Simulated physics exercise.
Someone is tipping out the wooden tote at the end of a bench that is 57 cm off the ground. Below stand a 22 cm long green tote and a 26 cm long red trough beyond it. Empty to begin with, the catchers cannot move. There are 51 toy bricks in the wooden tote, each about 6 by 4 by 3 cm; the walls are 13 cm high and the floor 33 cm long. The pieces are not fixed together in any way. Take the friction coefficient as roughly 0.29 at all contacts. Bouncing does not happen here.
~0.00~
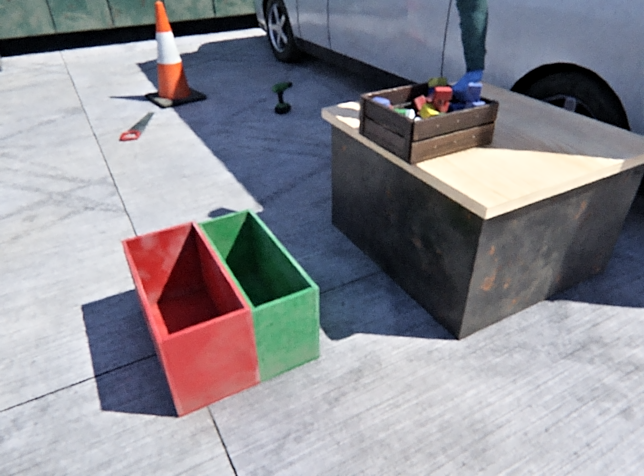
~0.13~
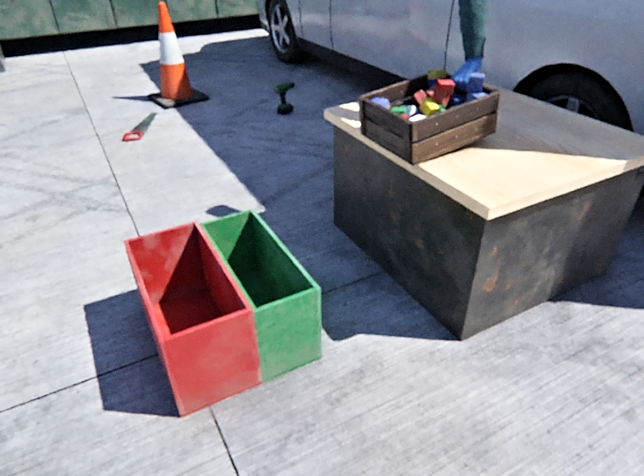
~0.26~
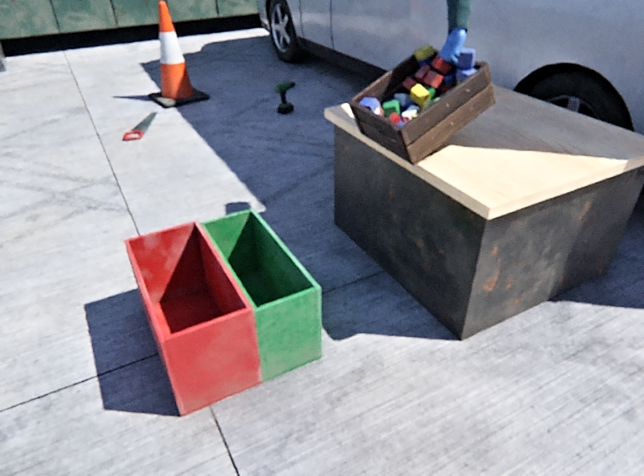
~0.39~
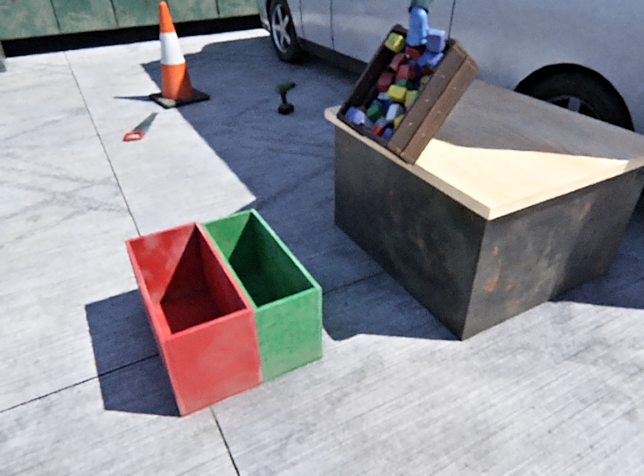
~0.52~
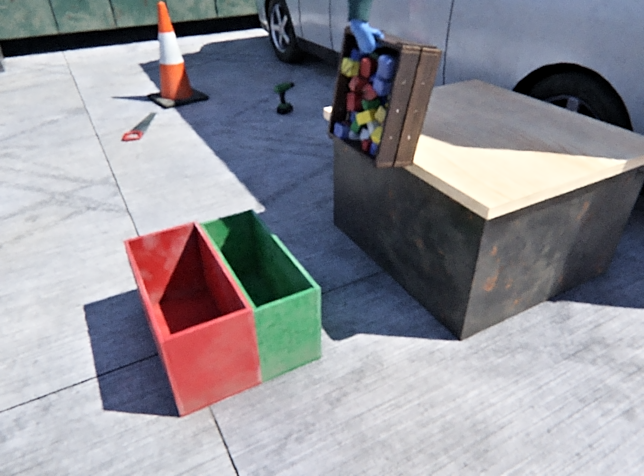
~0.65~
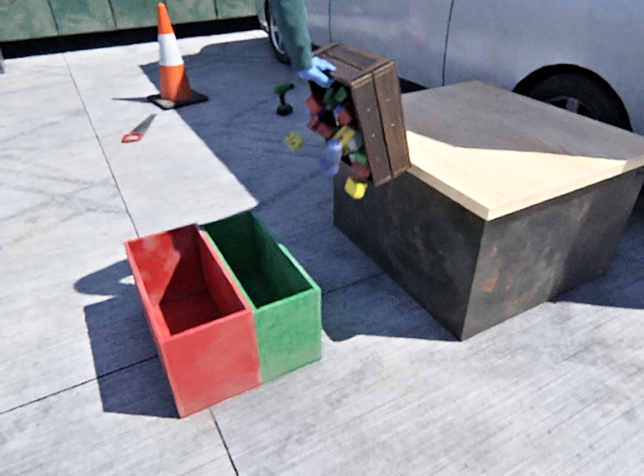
A wooden tote of colorful toy bricks, moved by a gloved hand, tilts steadily leftward at the edge of a bench until it tips past upright and several bricks tumble out, above empty red and green containers on the pavement.
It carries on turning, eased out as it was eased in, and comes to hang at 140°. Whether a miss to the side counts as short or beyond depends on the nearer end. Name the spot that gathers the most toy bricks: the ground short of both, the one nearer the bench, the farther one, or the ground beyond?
The spot that gathers the most - before.
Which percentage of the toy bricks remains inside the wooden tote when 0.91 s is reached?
About 10 %, still inside.
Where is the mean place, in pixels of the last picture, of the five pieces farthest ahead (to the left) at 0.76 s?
Around (281, 228).
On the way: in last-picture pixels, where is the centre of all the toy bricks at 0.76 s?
Near (339, 173) in pixels.
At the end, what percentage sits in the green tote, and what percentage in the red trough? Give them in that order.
Roughly 20 and 0 per cent.
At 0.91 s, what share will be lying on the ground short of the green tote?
I'd put it near 20 in a hundred by then.
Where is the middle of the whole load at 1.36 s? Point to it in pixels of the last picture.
The middle lies close to (309, 301).
After 0.76 s, tilt 124°; 26 still in the wooden tote, 1 in the green tote and 24 in the air.
After 0.91 s, tilt 139°; 4 still in the wooden tote, 7 in the green tote, 11 on the ground short of the green tote and 29 in the air.
After 1.10 s, tilt 140°; 9 in the green tote, 37 on the ground short of the green tote and 5 in the air.
Final count (at 1.36 s), 9 in the green tote and 42 on the ground short of the green tote.
